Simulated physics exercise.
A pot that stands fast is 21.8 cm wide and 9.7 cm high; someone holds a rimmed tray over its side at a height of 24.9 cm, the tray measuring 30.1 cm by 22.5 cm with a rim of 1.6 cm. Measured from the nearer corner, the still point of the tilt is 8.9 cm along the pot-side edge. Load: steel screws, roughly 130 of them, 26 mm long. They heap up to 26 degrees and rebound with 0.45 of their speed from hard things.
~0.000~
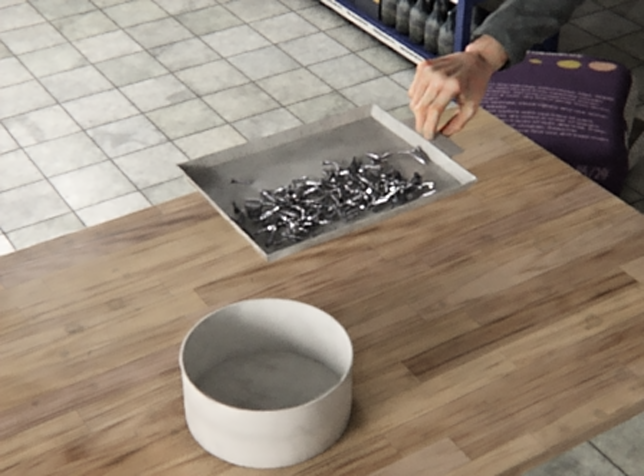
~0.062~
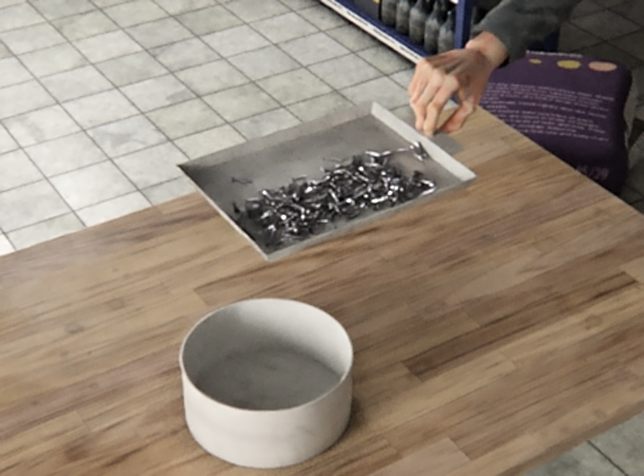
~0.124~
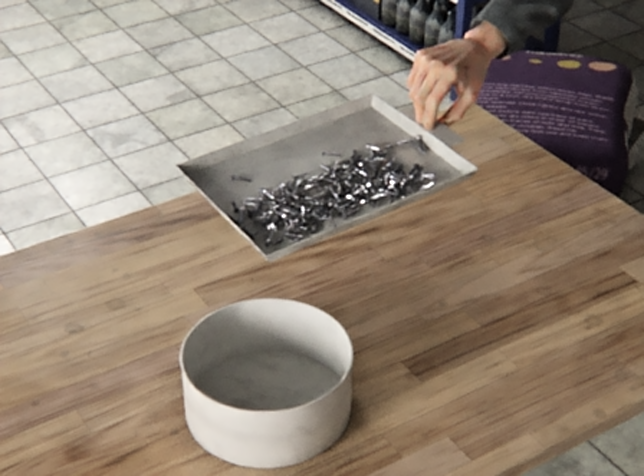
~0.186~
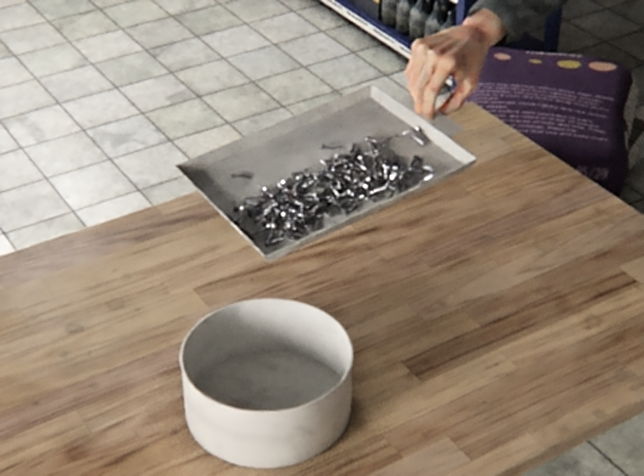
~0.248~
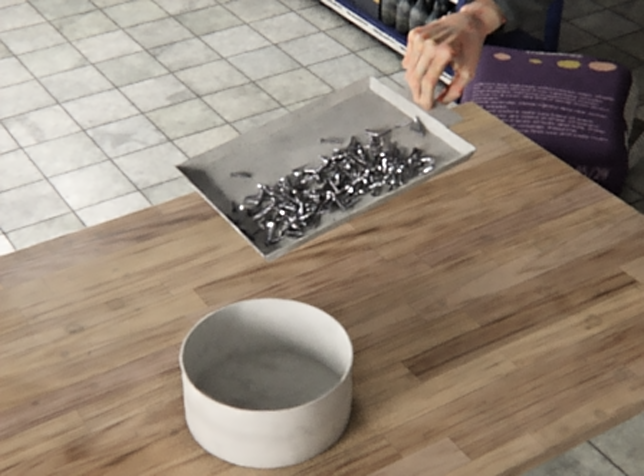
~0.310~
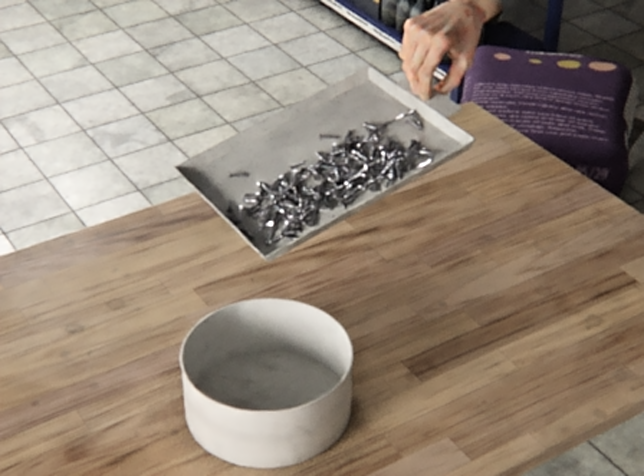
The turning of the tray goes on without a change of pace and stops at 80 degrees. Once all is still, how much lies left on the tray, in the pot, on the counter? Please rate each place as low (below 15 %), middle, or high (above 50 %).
Tray: Low, pot: High, counter: Middle.
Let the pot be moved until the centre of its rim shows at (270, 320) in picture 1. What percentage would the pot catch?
It would come to around 70 percent.
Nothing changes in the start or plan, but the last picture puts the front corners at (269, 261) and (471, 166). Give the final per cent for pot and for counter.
You'd end with pot at 95 and counter at 5.
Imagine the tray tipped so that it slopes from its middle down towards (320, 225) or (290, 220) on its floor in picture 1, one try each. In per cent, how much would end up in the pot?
Estimate: Some 95 % and some 100 % respectively.
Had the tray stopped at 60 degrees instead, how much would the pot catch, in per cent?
In that case, near 30 percent.
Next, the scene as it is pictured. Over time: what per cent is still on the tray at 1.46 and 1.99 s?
Close to 65 at the first time and 5 at the second.
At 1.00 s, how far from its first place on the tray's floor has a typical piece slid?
I'd say close to 12 centimetres.
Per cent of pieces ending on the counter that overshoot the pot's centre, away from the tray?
Roughly 90 percent of the spill.
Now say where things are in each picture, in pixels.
In the first frame, tray tilt 0 degrees, front corners at (269, 251) and (470, 178); middle of the pieces at (335, 199); pot at (267, 352).
In the second frame, tray tilt 1 degrees, front corners at (269, 251) and (470, 175); middle of the pieces at (335, 198).
In the third frame, tray tilt 3 degrees, front corners at (268, 251) and (470, 168); middle of the pieces at (335, 194).
In the fourth frame, tray tilt 6 degrees, front corners at (267, 251) and (470, 158), lowest corner left back; middle of the pieces at (335, 190).
In the fifth frame, tray tilt 9 degrees, front corners at (267, 251) and (469, 149), lowest corner left back; middle of the pieces at (334, 186).
In the sixth frame, tray tilt 12 degrees, front corners at (266, 252) and (467, 139), lowest corner left back; middle of the pieces at (333, 182); pot at (267, 352). Its pace works out near 45 degrees a second.
After 1.00 s, tilt 44 degrees; the tray holds 100 %, the pot 0 %.
After 1.46 s, tilt 65 degrees; the tray holds 65 %, the pot 25 %.
After 1.99 s, tilt 80 degrees; the tray holds 5 %, the pot 55 %.
By 3.1 s all is still; tray 0 %, pot 65 %, counter 30 %.
